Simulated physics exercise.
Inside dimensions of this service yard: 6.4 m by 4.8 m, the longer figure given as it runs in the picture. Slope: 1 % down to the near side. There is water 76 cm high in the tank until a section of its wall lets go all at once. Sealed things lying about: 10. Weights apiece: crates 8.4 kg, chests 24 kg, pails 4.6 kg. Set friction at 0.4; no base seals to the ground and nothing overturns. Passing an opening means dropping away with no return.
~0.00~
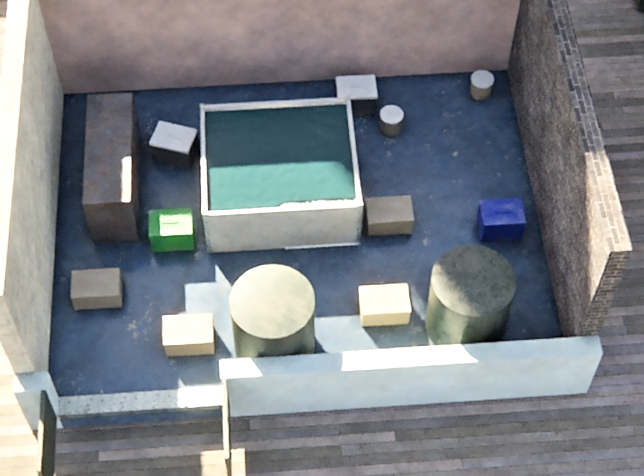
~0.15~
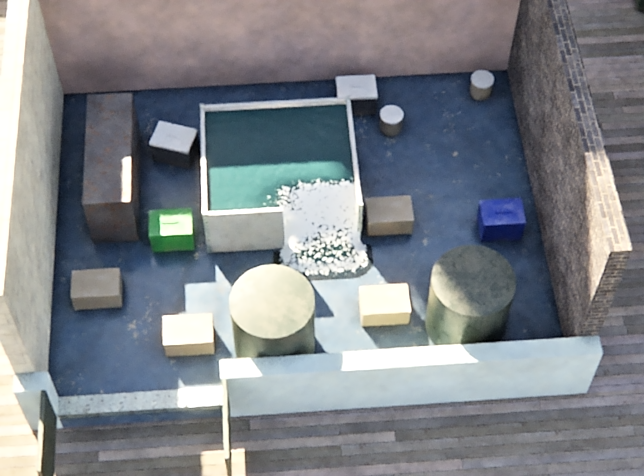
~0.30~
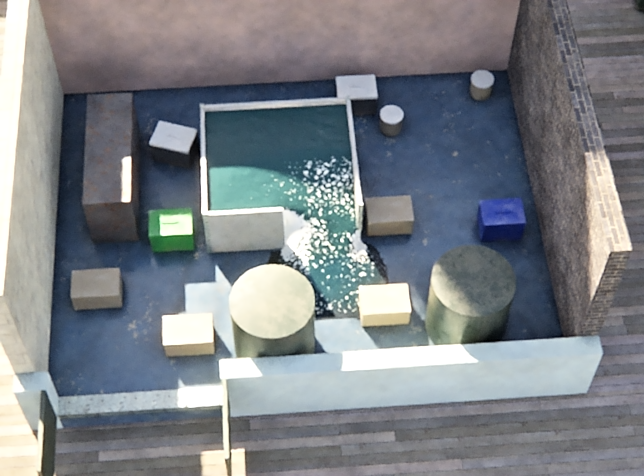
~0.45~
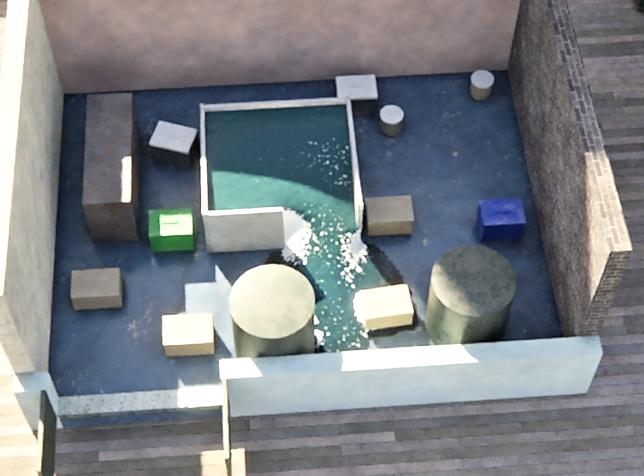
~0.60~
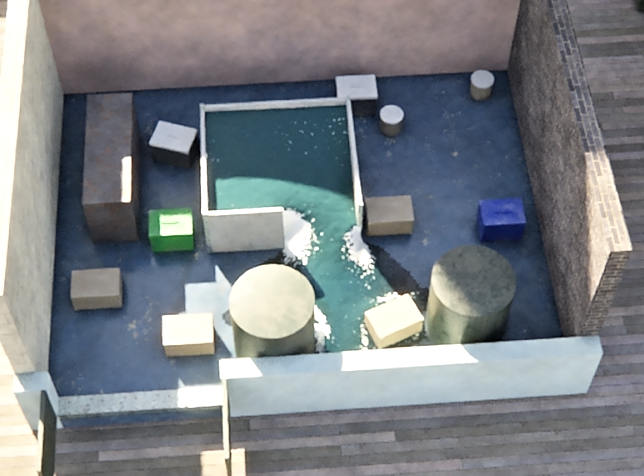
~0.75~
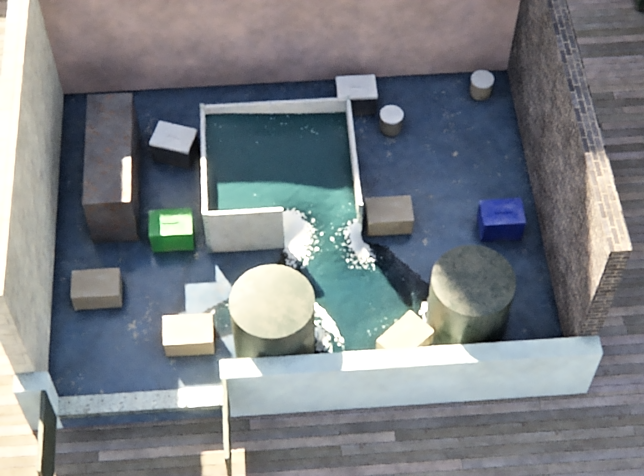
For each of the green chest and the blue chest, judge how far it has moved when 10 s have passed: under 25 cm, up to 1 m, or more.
Green chest: Almost still. Blue chest: Long move.
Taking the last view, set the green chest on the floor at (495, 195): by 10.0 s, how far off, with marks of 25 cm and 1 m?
Short answer: It drifts a great distance.
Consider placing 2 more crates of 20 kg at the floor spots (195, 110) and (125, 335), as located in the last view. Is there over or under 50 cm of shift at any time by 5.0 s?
Taking them in order, they come out smaller and smaller.
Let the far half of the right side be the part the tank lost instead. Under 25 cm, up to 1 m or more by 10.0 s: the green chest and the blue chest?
The green chest hardly moves, the blue chest is swept away.
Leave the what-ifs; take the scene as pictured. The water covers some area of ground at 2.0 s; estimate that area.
About 12 m2 is covered.
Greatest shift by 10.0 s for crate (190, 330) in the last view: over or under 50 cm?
Looking at the run, it comes out shy of the mark.
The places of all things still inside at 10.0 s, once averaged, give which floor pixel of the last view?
It works out to somewhere near (248, 212) on the floor.
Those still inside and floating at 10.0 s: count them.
Then: 6.
After 2.0 s the green chest is near (170, 222), 0.0 m from its start, aground; the blue chest is near (503, 211), 0.0 m from its start, aground; 0 of 10 are out; 1 afloat.
After 4.5 s the green chest is near (170, 222), 0.0 m from its start, aground; the blue chest is near (484, 71), 2.3 m from its start, afloat; 0 of 10 are out; 5 afloat.
After 7.0 s the green chest is near (170, 222), 0.0 m from its start, aground; the blue chest is near (354, 92), 2.8 m from its start, aground; 1 of 10 are out; 4 afloat.
After 10.0 s the green chest is near (170, 222), 0.0 m from its start, aground; the blue chest is near (207, 91), 4.4 m from its start, afloat; 1 of 10 are out; 6 afloat.
